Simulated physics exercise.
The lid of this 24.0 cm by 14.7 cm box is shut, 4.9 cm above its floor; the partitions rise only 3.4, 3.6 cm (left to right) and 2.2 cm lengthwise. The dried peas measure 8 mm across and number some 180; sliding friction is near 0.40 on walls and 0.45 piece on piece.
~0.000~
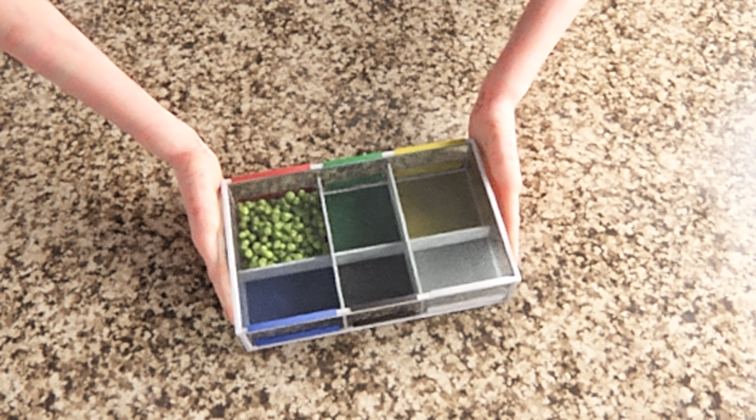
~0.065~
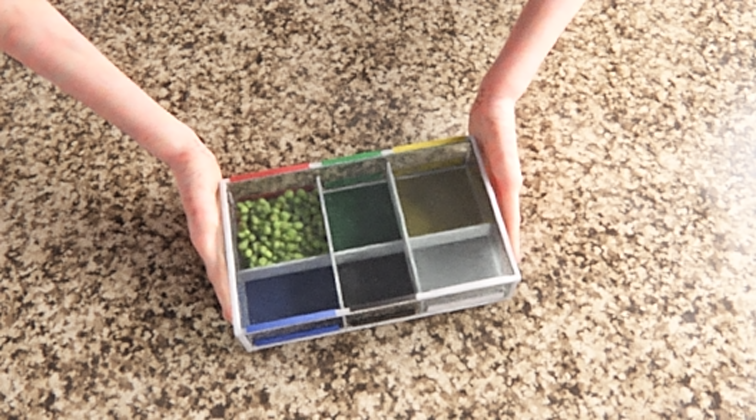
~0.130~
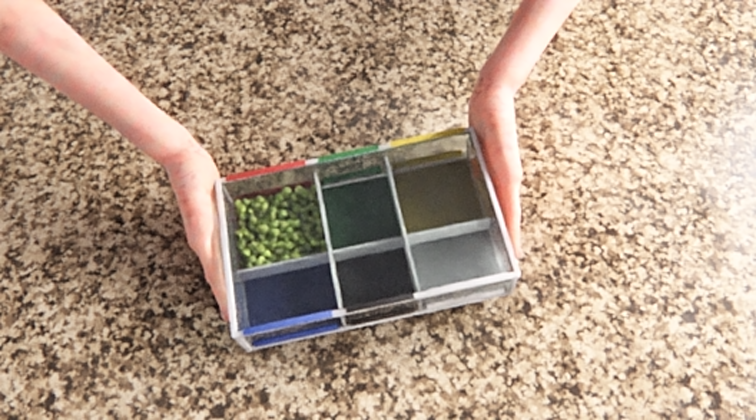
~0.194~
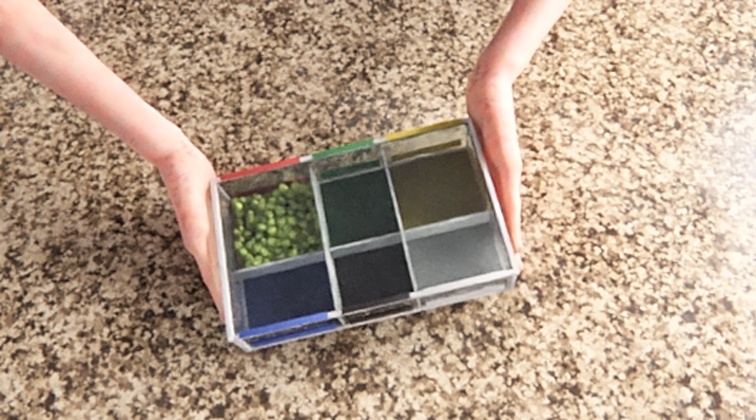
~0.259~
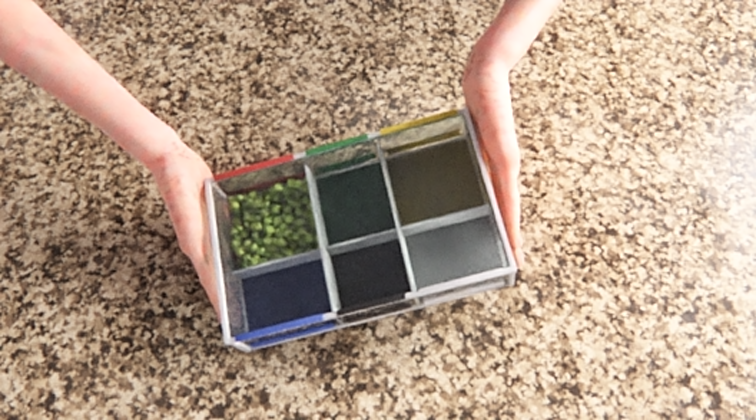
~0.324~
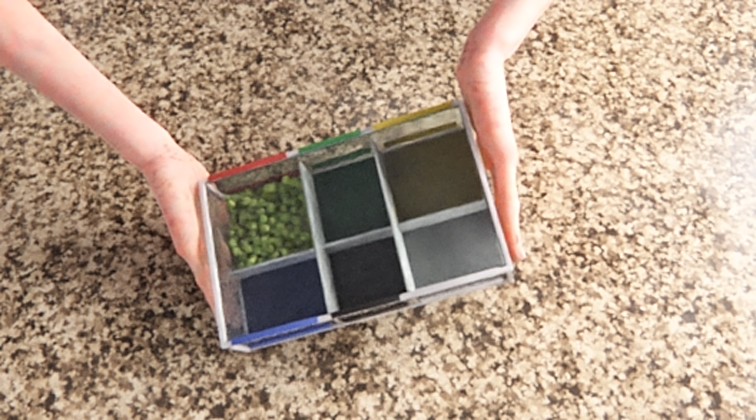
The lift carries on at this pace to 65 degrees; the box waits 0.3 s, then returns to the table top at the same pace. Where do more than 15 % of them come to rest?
Red above, blue above, green below, yellow below, white below, black below.
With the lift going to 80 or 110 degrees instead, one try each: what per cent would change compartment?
About 35 and 55 per cent.
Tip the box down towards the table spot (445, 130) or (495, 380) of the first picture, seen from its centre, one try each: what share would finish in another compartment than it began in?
Some 10 and 25 per cent.
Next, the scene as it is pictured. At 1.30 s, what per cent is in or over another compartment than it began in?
About 10 per cent.
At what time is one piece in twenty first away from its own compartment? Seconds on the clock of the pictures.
Near 1.10 s.
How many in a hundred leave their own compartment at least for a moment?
About 20 per cent.
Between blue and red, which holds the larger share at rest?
The red one has more.
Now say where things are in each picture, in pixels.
In the first frame, box tilt 0 degrees, front corners at (241, 329) and (515, 277); red 100 %.
In the second frame, box tilt 1 degrees, front corners at (240, 330) and (515, 276).
In the third frame, box tilt 5 degrees, front corners at (237, 333) and (514, 273), lowest corner left front.
In the fourth frame, box tilt 9 degrees, front corners at (233, 336) and (513, 270), lowest corner left front.
In the fifth frame, box tilt 13 degrees, front corners at (230, 339) and (511, 268), lowest corner left front.
In the sixth frame, box tilt 17 degrees, front corners at (226, 342) and (507, 267), lowest corner left front; red 100 %. Its pace works out near 65 degrees a second.
After 1.30 s, tilt 65 degrees; red 90 %, blue 10 %.
After 1.96 s, tilt 32 degrees; red 80 %, blue 20 %.
After 2.65 s, tilt 0 degrees; red 80 %, blue 20 %.
By 3.4 s all is still; red 80 %, blue 20 %, green 0 %, yellow 0 %, white 0 %, black 0 %.
